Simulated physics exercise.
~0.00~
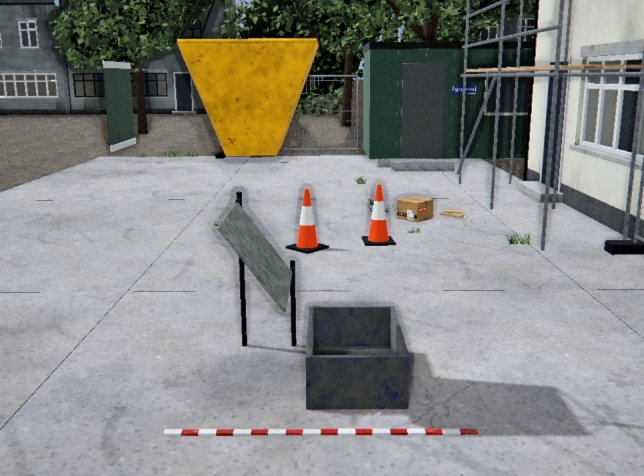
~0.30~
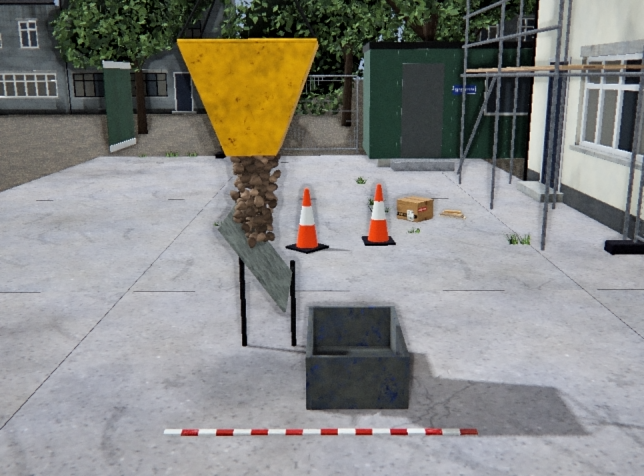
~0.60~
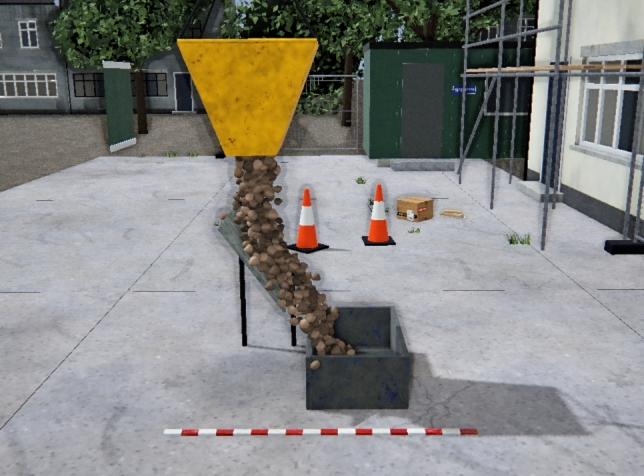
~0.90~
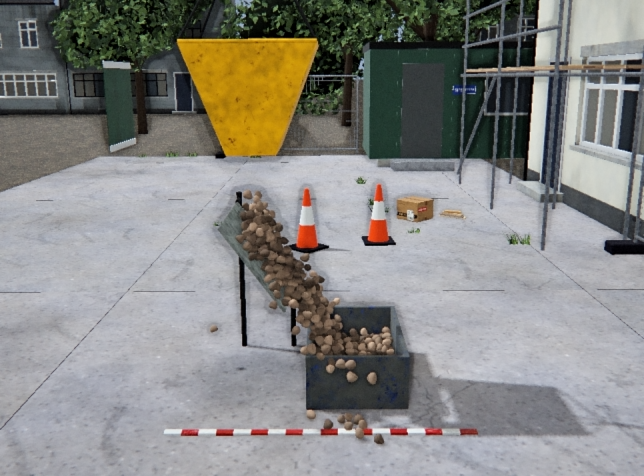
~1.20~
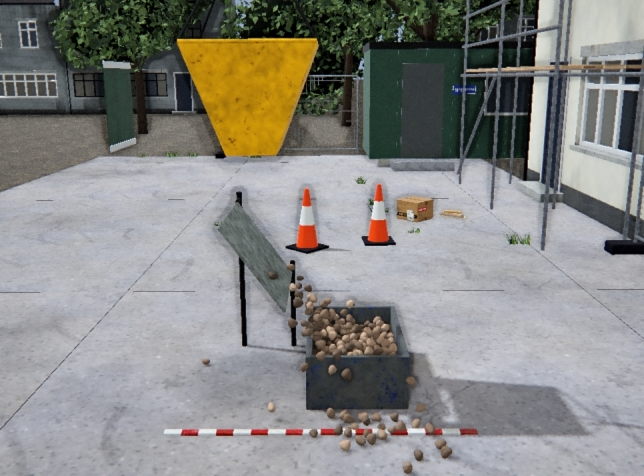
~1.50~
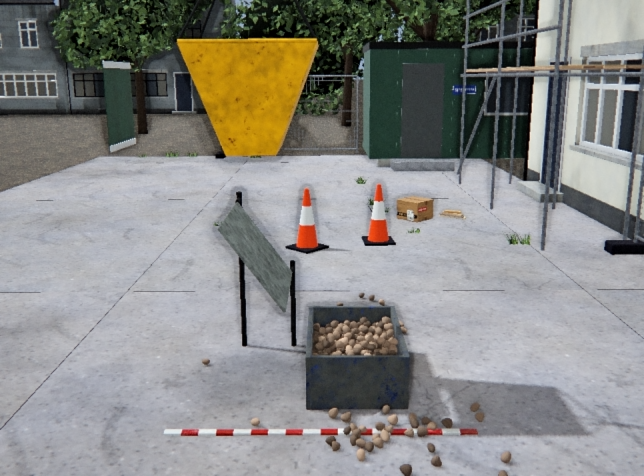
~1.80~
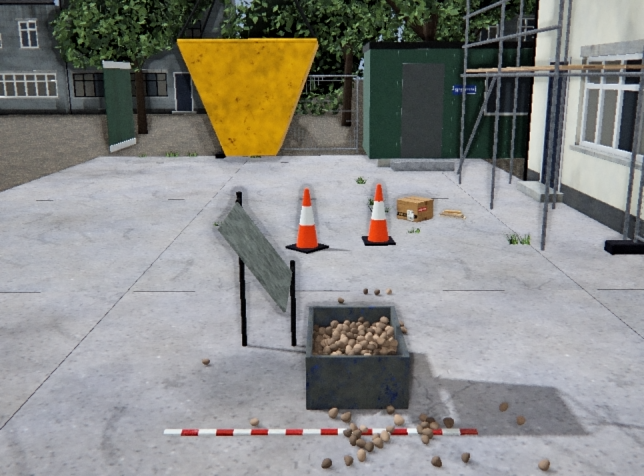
In this clip, brown round stones pour from a yellow hopper onto a sloping steel plate and slide down to the right into an open dark bin on a paved yard. Most settle inside the bin, while some scatter on the ground around it, near a red-and-white striped staff.
